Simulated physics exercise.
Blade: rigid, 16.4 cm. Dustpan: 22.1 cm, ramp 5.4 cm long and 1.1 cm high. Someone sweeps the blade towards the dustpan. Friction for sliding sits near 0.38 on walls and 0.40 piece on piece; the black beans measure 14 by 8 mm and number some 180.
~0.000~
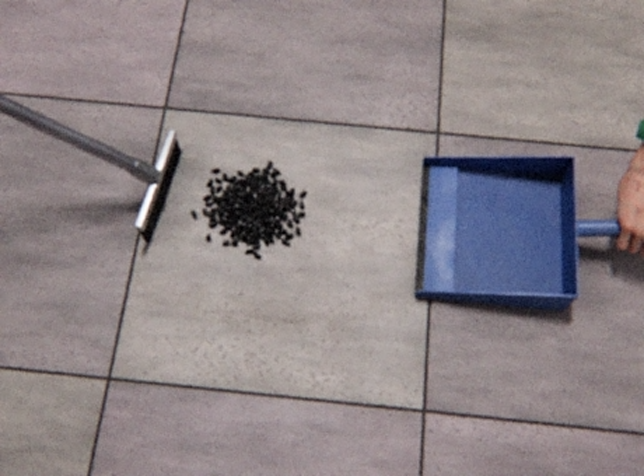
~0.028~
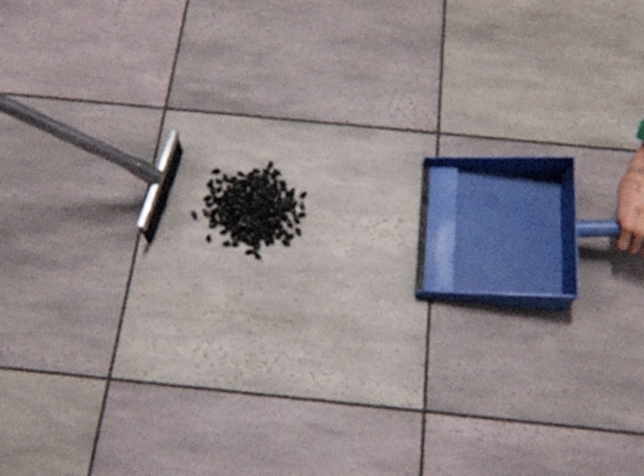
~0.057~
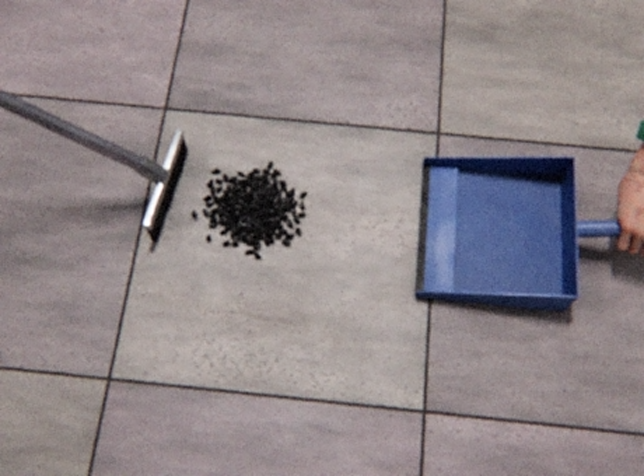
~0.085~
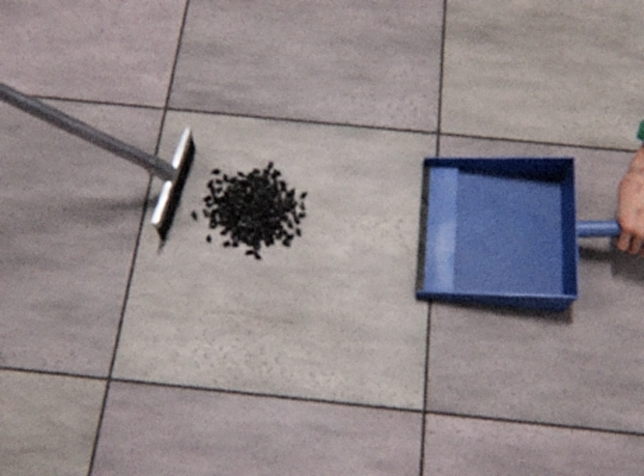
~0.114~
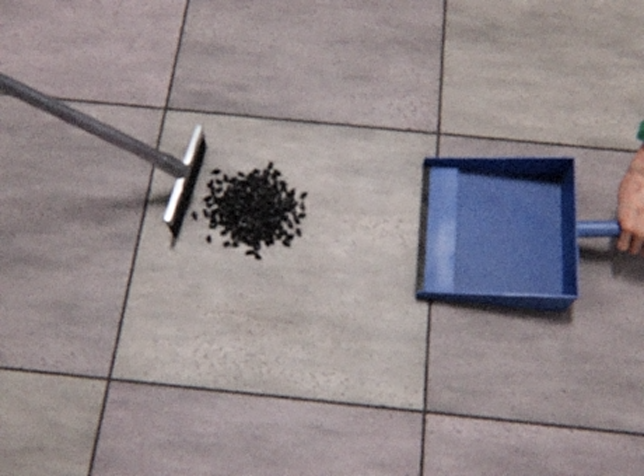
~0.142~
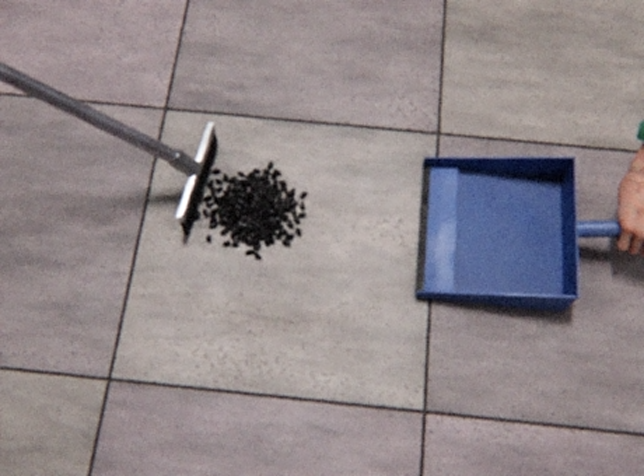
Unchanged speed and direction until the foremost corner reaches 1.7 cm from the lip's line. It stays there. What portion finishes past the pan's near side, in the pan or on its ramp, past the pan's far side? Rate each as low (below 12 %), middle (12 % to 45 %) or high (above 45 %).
Past the pan's near side - low, in the pan or on its ramp - low, past the pan's far side - middle.
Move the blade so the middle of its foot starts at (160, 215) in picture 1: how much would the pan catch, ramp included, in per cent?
Close to 5 in a hundred.
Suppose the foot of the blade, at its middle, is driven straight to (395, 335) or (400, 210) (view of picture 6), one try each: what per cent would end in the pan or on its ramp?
Close to 5 and 30 percent, in that order.
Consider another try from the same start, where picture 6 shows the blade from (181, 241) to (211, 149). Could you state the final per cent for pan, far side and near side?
Pan 35, far 10, near 15.
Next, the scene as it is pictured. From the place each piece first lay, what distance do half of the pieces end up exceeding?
Median: Approx. 12 cm.
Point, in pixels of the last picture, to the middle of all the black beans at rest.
(350, 218).
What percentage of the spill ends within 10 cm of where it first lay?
About 45 percent.
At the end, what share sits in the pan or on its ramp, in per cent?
Roughly 0 percent.
After 0.40 s, middle of the blade 19 cm from the lip; 0 % over the lip, far side 5 %, near side 0 %.
Then, at 0.57 s, middle of the blade 9 cm from the lip; 0 % over the lip, far side 15 %, near side 0 %.
After 0.87 s, middle of the blade 3 cm from the lip; 0 % over the lip, far side 20 %, near side 0 %.
At rest (2.6 s), near side 0 %, pan 0 %, far side 20 %, in front of the lip or behind the blade 75 %.
